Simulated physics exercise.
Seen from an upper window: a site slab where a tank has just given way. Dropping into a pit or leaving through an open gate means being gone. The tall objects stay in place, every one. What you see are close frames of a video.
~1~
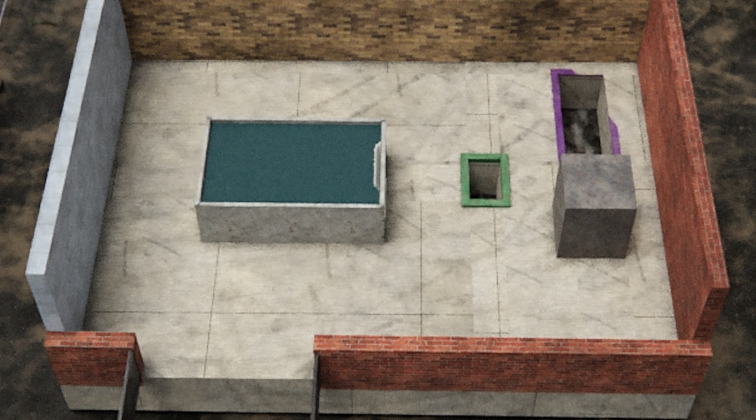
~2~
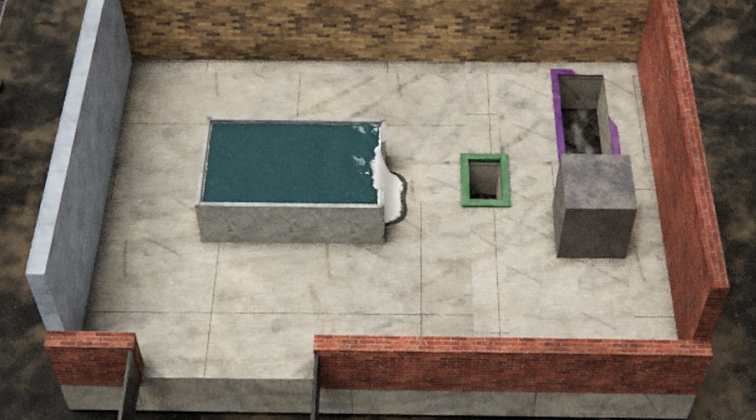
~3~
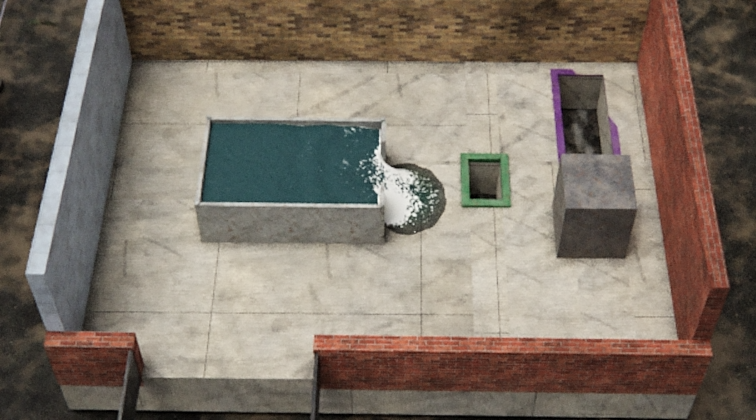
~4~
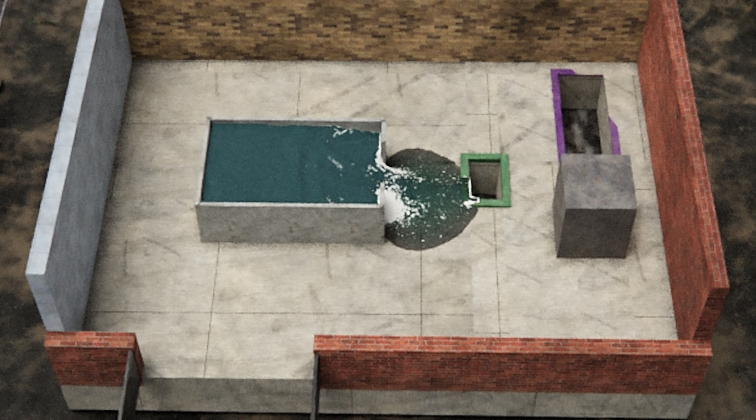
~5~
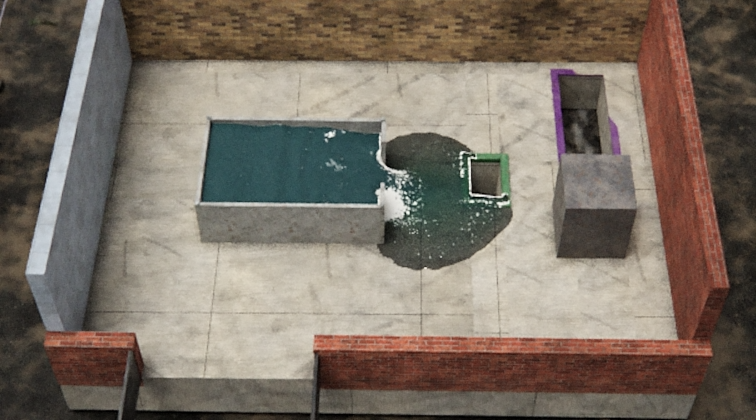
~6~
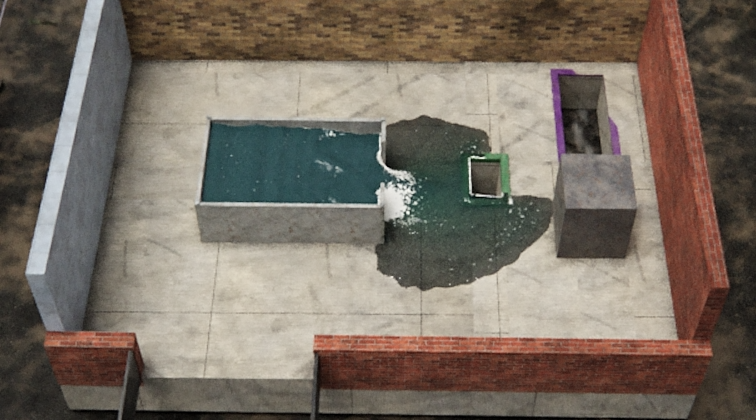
In this clip, water bursts from the right side of a rectangular tank on a walled slab, foaming as it spreads rightward across the floor, reaches a green-rimmed pit, and fans out around it toward a grey block.
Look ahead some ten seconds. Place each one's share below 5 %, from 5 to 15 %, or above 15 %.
As I see it, the gate ends up low - beneath five per cent; the purple pit ends up high - past fifteen per cent; the green pit ends up high - past fifteen per cent.
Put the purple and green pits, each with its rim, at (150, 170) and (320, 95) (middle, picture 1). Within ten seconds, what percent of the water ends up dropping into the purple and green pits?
Parts in a hundred: Purple 2, green 6.
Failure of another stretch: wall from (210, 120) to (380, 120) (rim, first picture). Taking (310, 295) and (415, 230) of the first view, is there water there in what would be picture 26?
Respectively: Spared and spared.
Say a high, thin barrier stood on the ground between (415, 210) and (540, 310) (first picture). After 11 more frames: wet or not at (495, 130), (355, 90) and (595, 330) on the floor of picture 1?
Result in the order given: Drowned, unaffected, drowned.
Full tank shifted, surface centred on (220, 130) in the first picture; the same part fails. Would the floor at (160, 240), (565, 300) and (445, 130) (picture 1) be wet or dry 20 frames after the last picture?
In sequence: Unflooded, next inundated, then inundated.
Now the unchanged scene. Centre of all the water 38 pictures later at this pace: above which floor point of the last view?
The centre of mass sits at about (404, 221).
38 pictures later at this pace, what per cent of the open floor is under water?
I'd say 55 per cent.
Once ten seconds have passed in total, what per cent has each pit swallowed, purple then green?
First 18 %, then 26 %.
A moment on, water covers 20 % of the floor; the gate 0 %, the purple pit 0 %, the green pit 5 %.
Next, water covers 30 % of the floor; the gate 0 %, the purple pit 1 %, the green pit 10 %.
Then, water covers 35 % of the floor; the gate 0 %, the purple pit 4 %, the green pit 15 %.
Later, water covers 55 % of the floor; the gate 0 %, the purple pit 10 %, the green pit 21 %.
In the end, water covers 75 % of the floor; the gate 1 %, the purple pit 18 %, the green pit 25 %.
